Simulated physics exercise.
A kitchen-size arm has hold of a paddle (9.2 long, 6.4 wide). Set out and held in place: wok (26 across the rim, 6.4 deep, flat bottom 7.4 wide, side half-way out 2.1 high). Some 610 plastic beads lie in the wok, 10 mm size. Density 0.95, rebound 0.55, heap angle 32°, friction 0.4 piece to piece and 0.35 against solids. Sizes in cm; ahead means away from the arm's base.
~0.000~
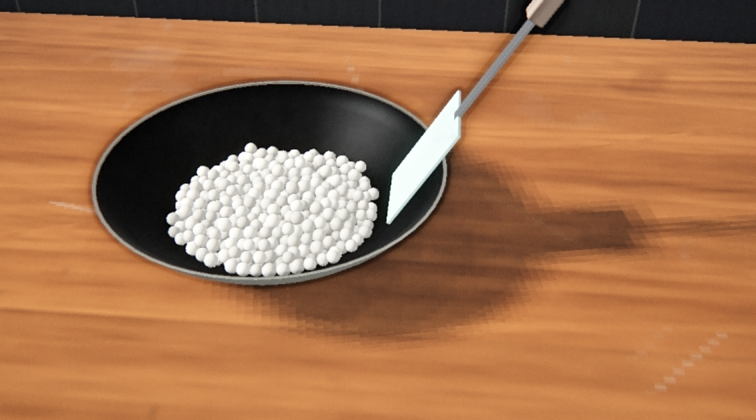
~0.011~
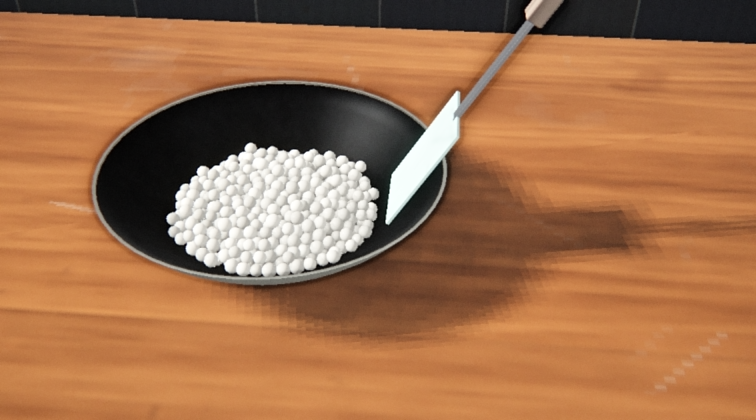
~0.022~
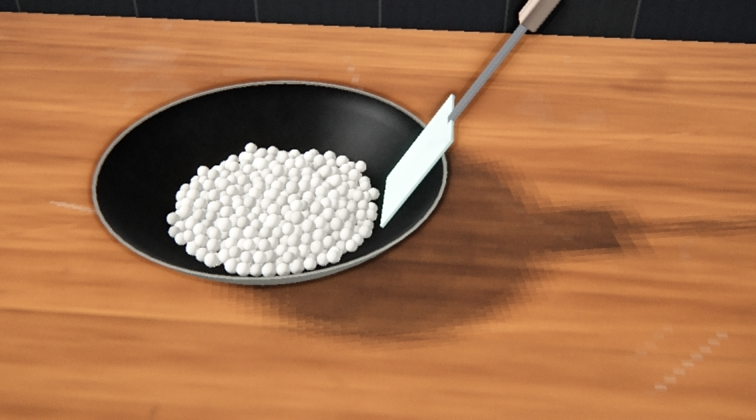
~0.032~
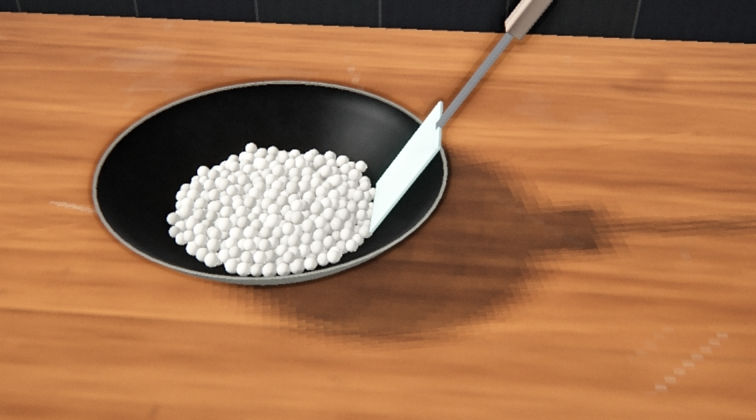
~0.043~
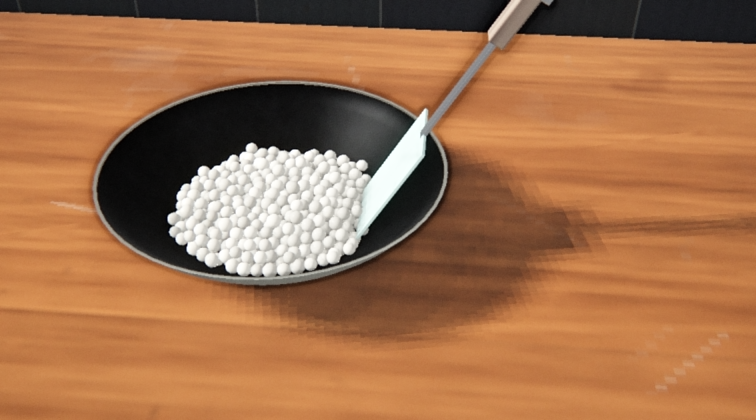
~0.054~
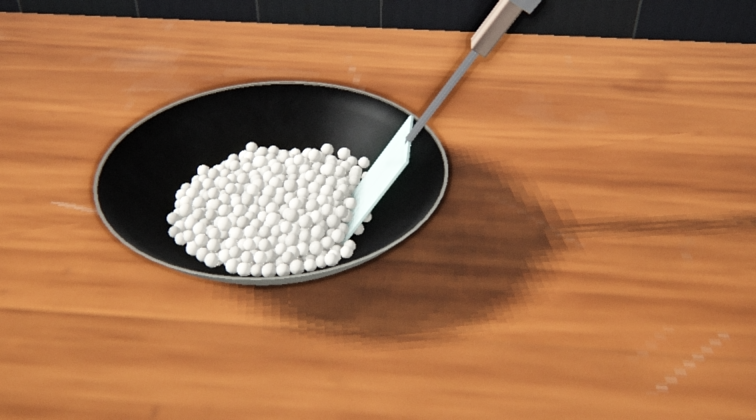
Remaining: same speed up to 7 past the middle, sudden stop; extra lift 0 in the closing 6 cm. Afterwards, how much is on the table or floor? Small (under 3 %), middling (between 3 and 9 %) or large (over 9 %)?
On the table or floor the share is large, over 9 %.
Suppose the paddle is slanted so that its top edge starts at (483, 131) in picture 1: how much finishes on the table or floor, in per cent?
Some 25 per cent.
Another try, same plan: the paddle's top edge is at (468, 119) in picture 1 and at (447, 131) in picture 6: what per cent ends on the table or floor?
Some 5 per cent.
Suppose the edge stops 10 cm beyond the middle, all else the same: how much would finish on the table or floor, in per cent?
Then about 45 per cent.
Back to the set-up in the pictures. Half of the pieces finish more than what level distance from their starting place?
About 7 cm.
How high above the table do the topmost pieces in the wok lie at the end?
About 6.5 cm.
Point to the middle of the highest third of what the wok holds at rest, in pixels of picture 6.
Around (176, 182).
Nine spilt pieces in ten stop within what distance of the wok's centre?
Some 40 cm.
By 0.09 s, sloping 59°, highest piece 6 above the table; 613 in the wok.
By 0.13 s, sloping 59°, highest piece 6 above the table; 613 in the wok.
By 0.35 s, sloping 59°, highest piece 8 above the table; 433 in the wok, 113 on the table or floor, 67 on the blade or in flight.
By 1.40 s, sloping 59°, highest piece 6 above the table; 430 in the wok, 183 on the table or floor.
Final count, 430 in the wok, 183 on the table or floor. That is 30 % on the table or floor.
